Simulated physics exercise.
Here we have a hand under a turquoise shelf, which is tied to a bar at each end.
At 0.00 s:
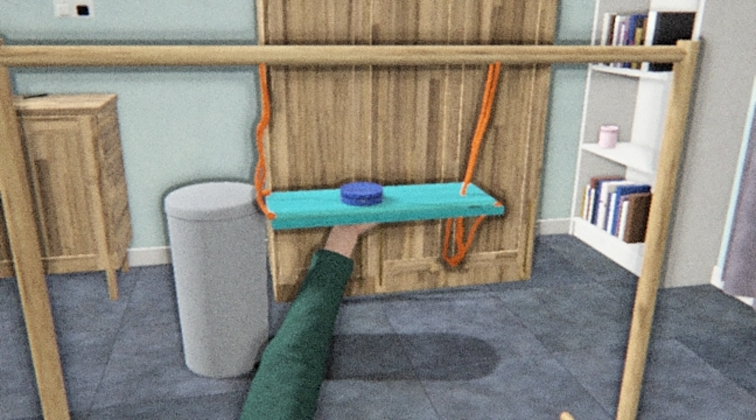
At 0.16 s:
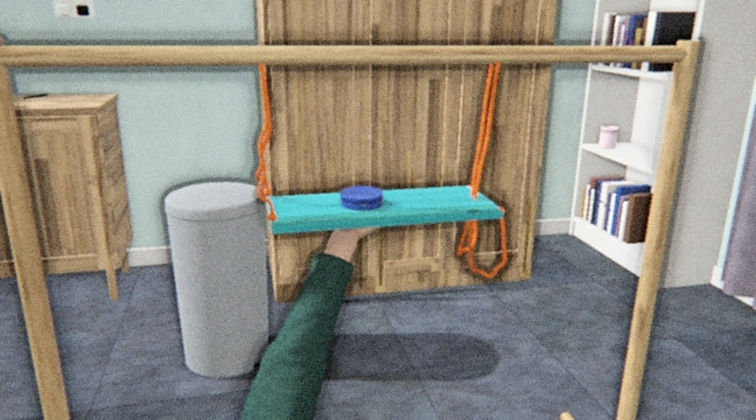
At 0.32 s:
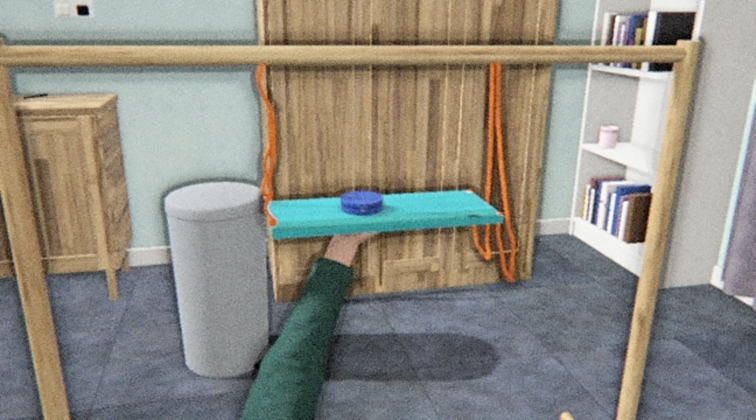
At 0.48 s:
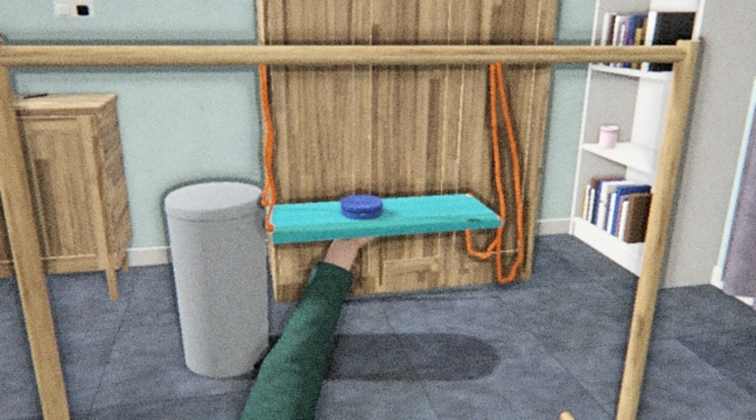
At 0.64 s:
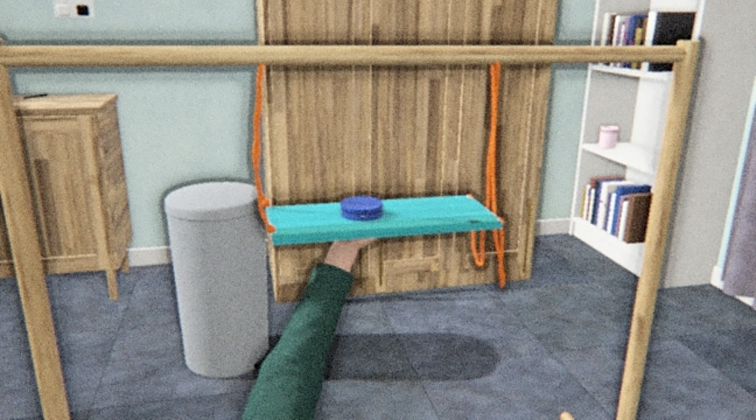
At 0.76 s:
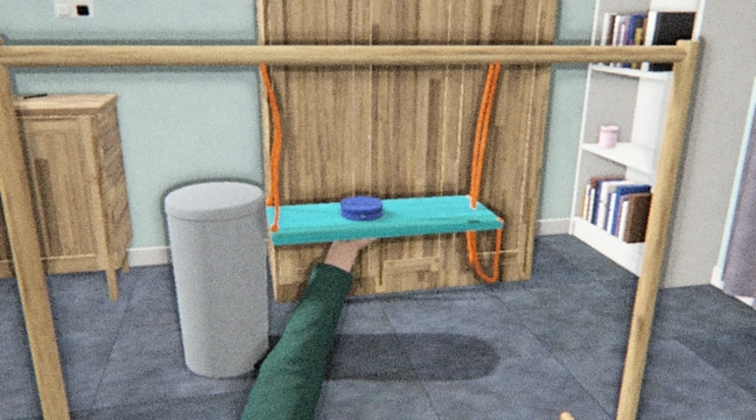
In the video, a hand under a turquoise shelf with a blue puck on top lowers slightly and then stays nearly still, while the orange cords at both ends sway, the right one hanging in a slack loop.
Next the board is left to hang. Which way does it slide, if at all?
Outcome: The blue puck tumbles from the right end.
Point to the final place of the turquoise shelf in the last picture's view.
Near (332, 290).
After 1.36 s, board tipped 33° down to the right; puck falling near (484, 392).
After 2.00 s, board tipped 41° down to the right; puck on the floor.
At rest, board tipped 43° down to the right; puck on the floor. The blue puck is shed rightwards.
